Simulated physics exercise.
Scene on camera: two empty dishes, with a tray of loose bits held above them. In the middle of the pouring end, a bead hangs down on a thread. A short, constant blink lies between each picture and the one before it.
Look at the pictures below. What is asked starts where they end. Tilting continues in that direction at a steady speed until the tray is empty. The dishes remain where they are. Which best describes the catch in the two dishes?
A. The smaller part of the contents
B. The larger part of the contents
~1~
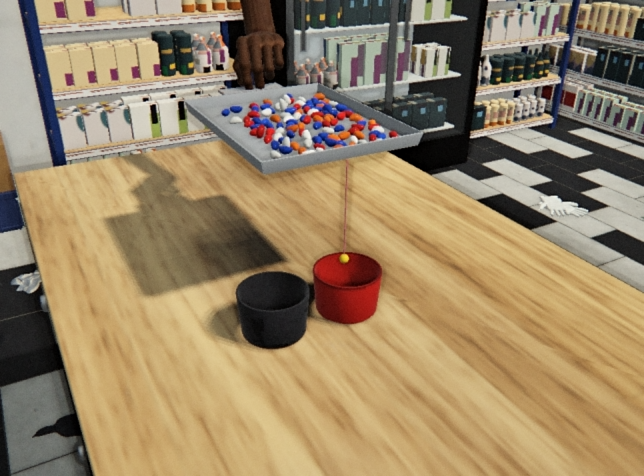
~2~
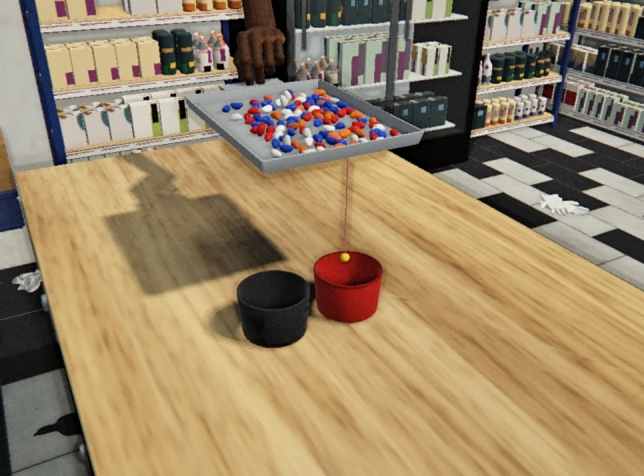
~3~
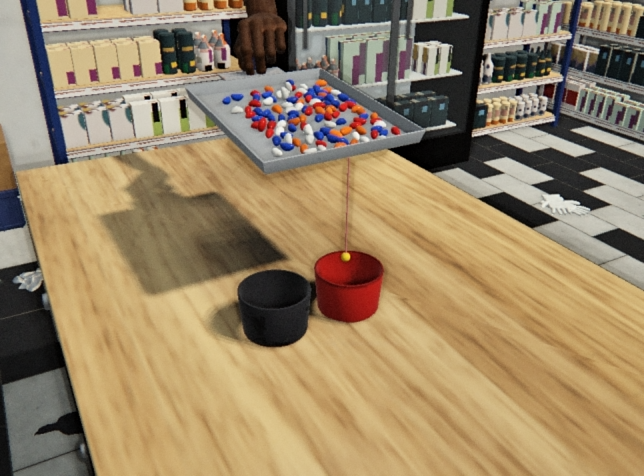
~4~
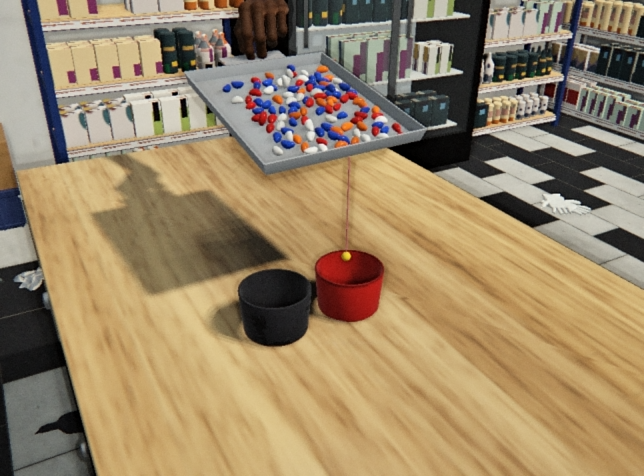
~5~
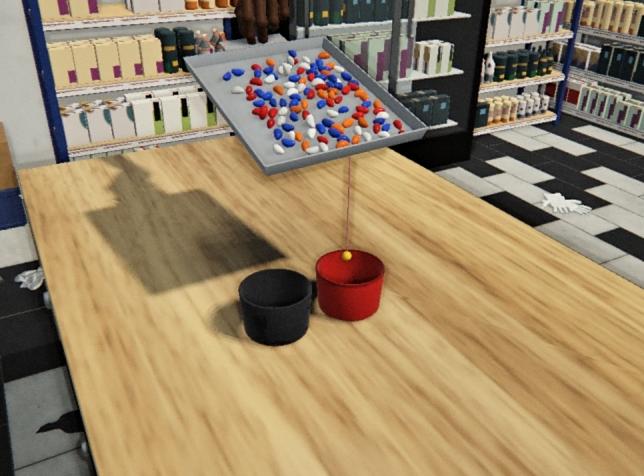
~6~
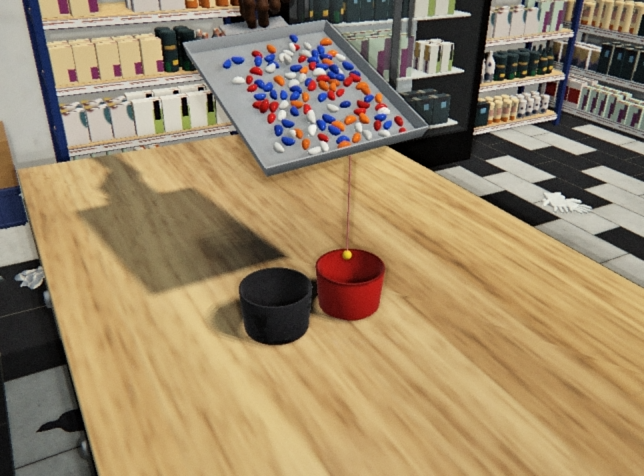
(A) The smaller part of the contents.
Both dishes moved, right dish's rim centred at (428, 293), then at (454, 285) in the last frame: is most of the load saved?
Result, first setup: The minor share; second setup: The minor share.
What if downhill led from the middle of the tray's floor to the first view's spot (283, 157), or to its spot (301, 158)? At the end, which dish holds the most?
The first place favours the left of the two, the second the left of the two.
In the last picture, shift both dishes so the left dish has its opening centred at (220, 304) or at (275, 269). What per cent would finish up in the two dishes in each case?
Near 20 % and 0 %.
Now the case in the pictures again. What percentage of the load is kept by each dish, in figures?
20 % left, 0 % right.
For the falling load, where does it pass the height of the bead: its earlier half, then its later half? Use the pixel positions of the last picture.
Around (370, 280) at first; around (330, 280) after that.
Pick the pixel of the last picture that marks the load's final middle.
Last view, centre at rest - approx. (339, 339).
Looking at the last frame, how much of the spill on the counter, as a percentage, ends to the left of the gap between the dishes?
Around 10 %.
Soon after the last picture, tray tipped steeply; nearly all on the tray; a stray few in the air.
A little later, tray tipped past a quarter turn; about two thirds on the tray; a stray few in the left dish; a stray few in the right dish; about a quarter outside both; about a quarter in the air.
Later still, tray tipped past a quarter turn; about a quarter in the left dish; a stray few in the right dish; most outside both.
At rest, tray tipped past a quarter turn; about a quarter in the left dish; a stray few in the right dish; most outside both.
